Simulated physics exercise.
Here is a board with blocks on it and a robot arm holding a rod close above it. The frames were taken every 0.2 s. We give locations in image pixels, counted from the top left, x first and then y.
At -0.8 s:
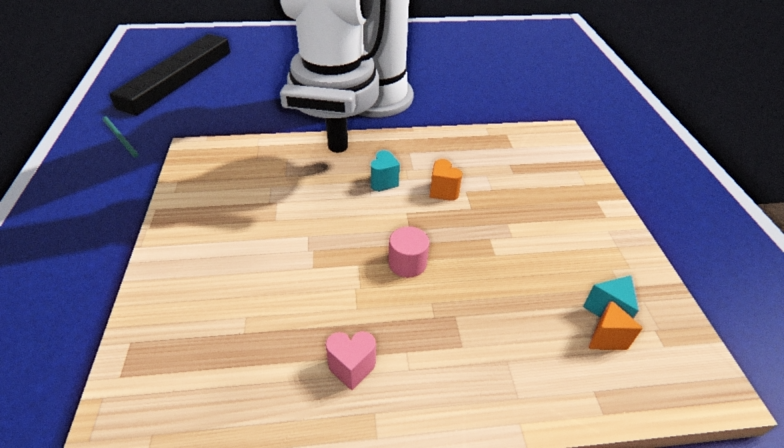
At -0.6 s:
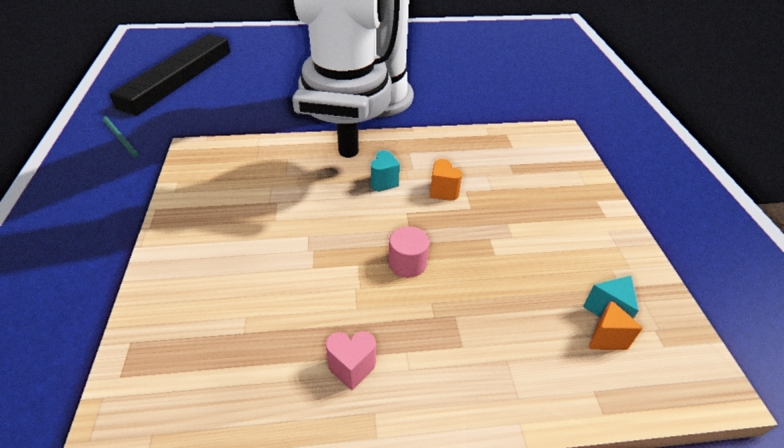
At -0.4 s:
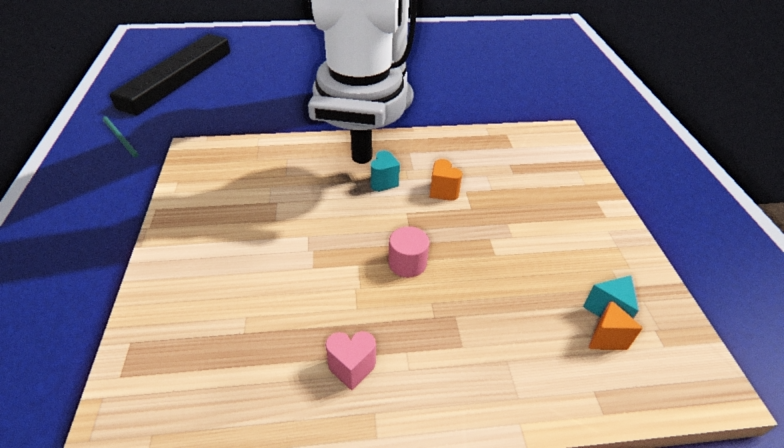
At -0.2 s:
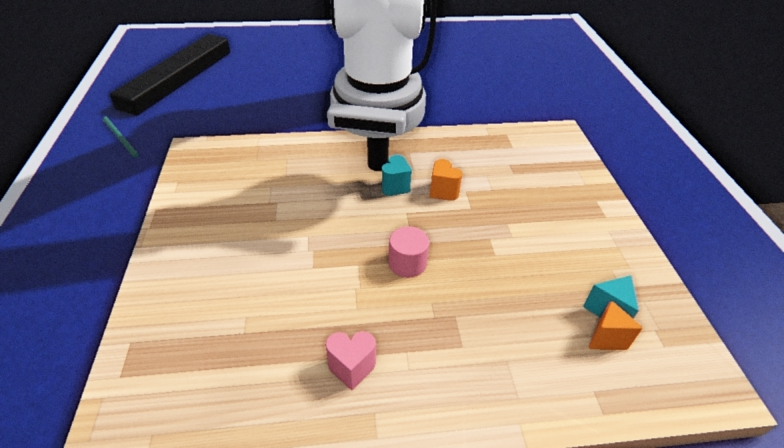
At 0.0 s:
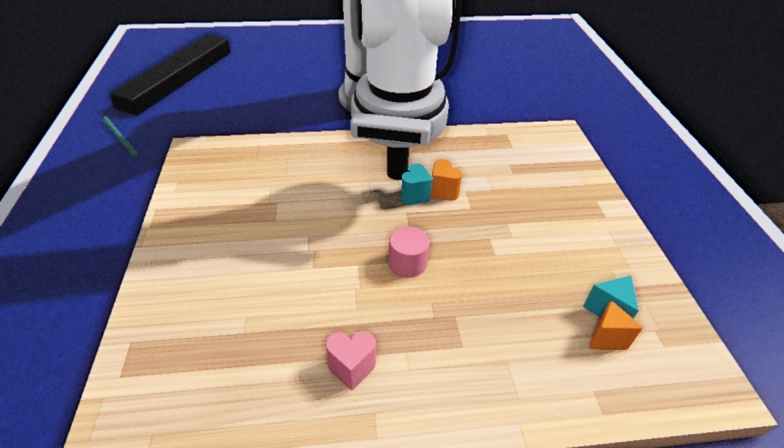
A robot arm holding a black rod moves slowly right along the far side of a wooden board scattered with colored blocks. The rod meets a turquoise heart-shaped block and pushes it a short way right and slightly nearer, until it sits against the orange heart-shaped block.
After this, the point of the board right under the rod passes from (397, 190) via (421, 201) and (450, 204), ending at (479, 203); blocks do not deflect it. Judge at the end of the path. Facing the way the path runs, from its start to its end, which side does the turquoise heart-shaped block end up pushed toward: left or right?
Heads right.
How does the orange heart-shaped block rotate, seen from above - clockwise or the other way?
It twists against the clock when seen from above.
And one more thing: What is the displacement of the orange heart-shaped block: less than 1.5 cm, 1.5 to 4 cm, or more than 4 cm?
Its final spot will lie more than 4 cm from the current one.
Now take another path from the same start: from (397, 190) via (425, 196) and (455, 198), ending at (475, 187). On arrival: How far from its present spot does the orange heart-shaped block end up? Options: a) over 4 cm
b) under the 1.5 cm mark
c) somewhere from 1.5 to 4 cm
Answer: A.
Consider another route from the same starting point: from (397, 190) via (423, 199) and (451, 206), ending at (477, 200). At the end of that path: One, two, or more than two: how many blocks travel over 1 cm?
My answer is two.
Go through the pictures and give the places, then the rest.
In the first frame, tip of the rod (338, 148), middles of tops, turquoise heart-shaped block (384, 160), orange heart-shaped block (446, 169).
In the second frame, rod (349, 153), nothing pushed.
In the third frame, rod (362, 159), nothing pushed.
In the fourth frame, rod (378, 166), turquoise heart-shaped block (397, 165).
In the fifth frame, rod (397, 175), turquoise heart-shaped block (417, 173), orange heart-shaped block (446, 169).
On the path given first. One third of the way, rod (423, 185); turquoise heart-shaped block (443, 185); orange heart-shaped block (458, 171), turned 50° anticlockwise.
Two thirds of the way, rod (453, 188); turquoise heart-shaped block (470, 192), turned 20° clockwise; orange heart-shaped block (468, 169), turned 75° anticlockwise.
At the end, rod (483, 187); turquoise heart-shaped block (485, 194), turned 65° clockwise; orange heart-shaped block (479, 165), turned 100° anticlockwise.
